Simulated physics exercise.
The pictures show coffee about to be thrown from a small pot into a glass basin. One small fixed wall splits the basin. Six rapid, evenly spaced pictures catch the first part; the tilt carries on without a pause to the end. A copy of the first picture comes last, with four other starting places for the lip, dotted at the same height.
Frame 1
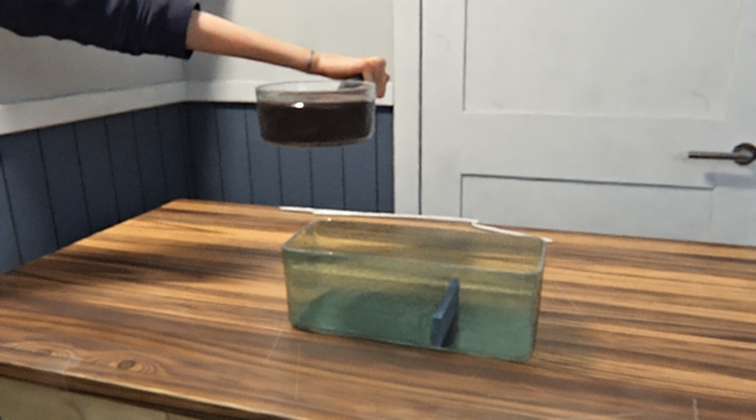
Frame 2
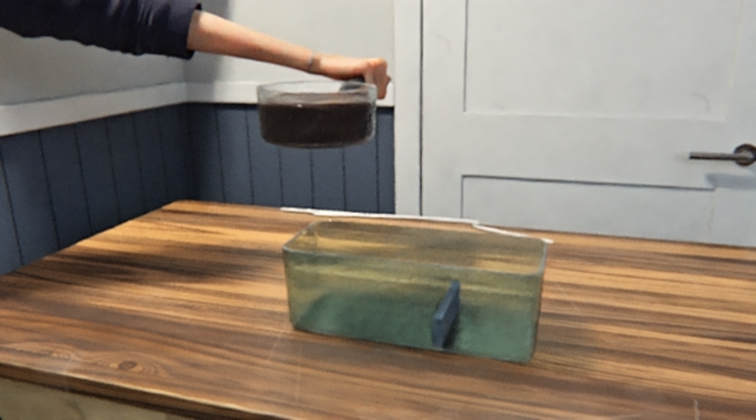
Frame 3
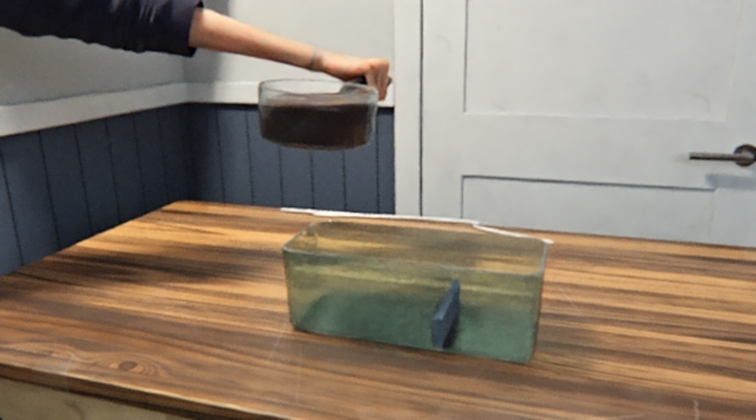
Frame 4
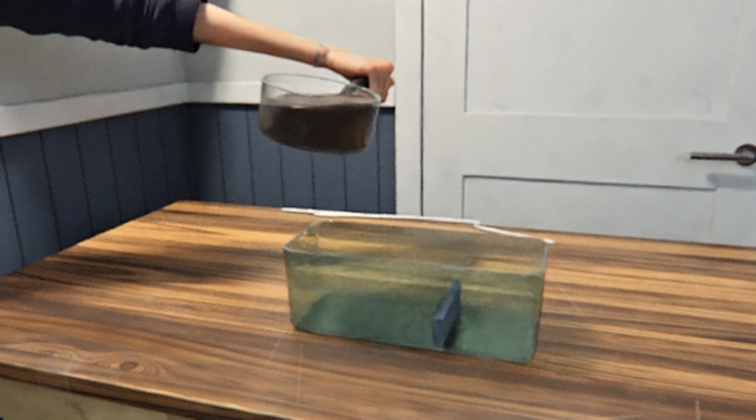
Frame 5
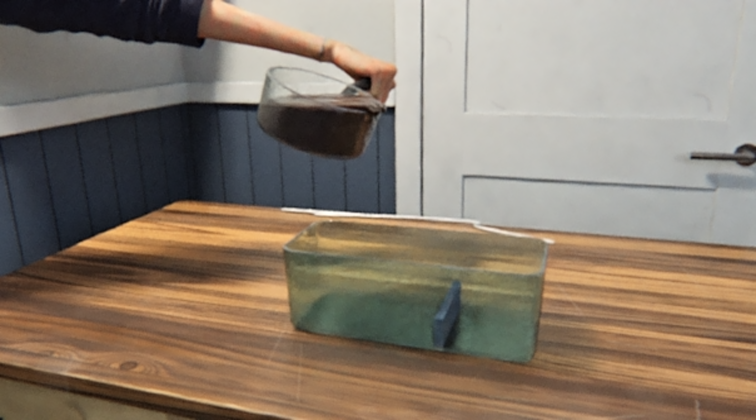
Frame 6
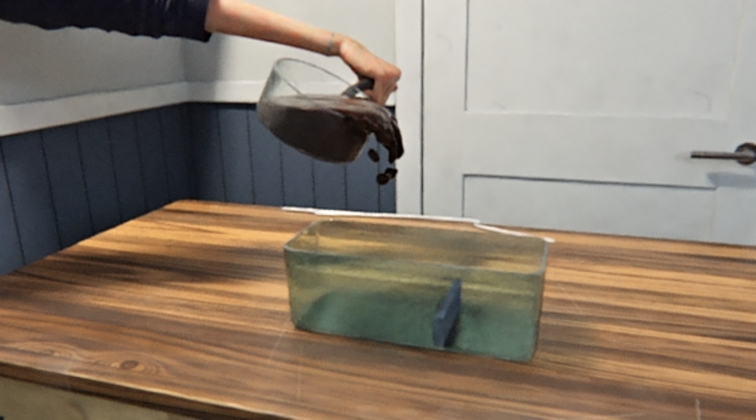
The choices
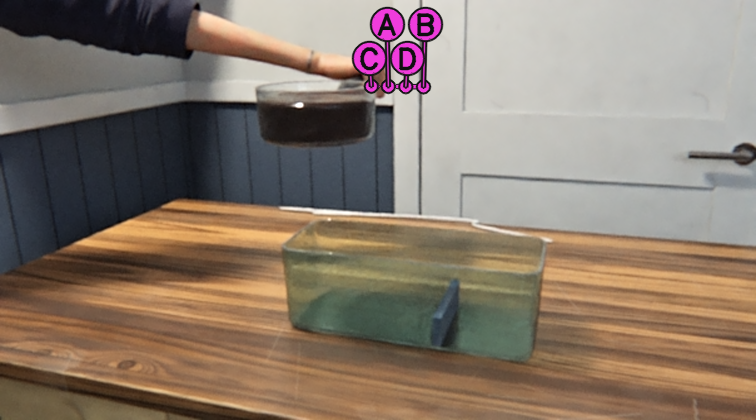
On a wooden table in a room with blue paneling and a white door sits a glass basin with a small dark divider; above it, a hand gradually tilts a clear pot rightward, and dark coffee spills over its lip.
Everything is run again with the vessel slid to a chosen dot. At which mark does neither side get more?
Place A does it best.
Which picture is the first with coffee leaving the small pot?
In picture 5.
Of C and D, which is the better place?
It is D.
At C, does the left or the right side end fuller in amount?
More ends on the left.
On the marked copy, A at (388, 86); B at (423, 86); C at (371, 86); D at (405, 86).
If A is chosen, about 51 % ends left of the wall and 48 % right of it.
If B is chosen, about 32 % ends left of the wall and 67 % right of it.
If C is chosen, about 73 % ends left of the wall and 26 % right of it.
If D is chosen, about 38 % ends left of the wall and 61 % right of it.
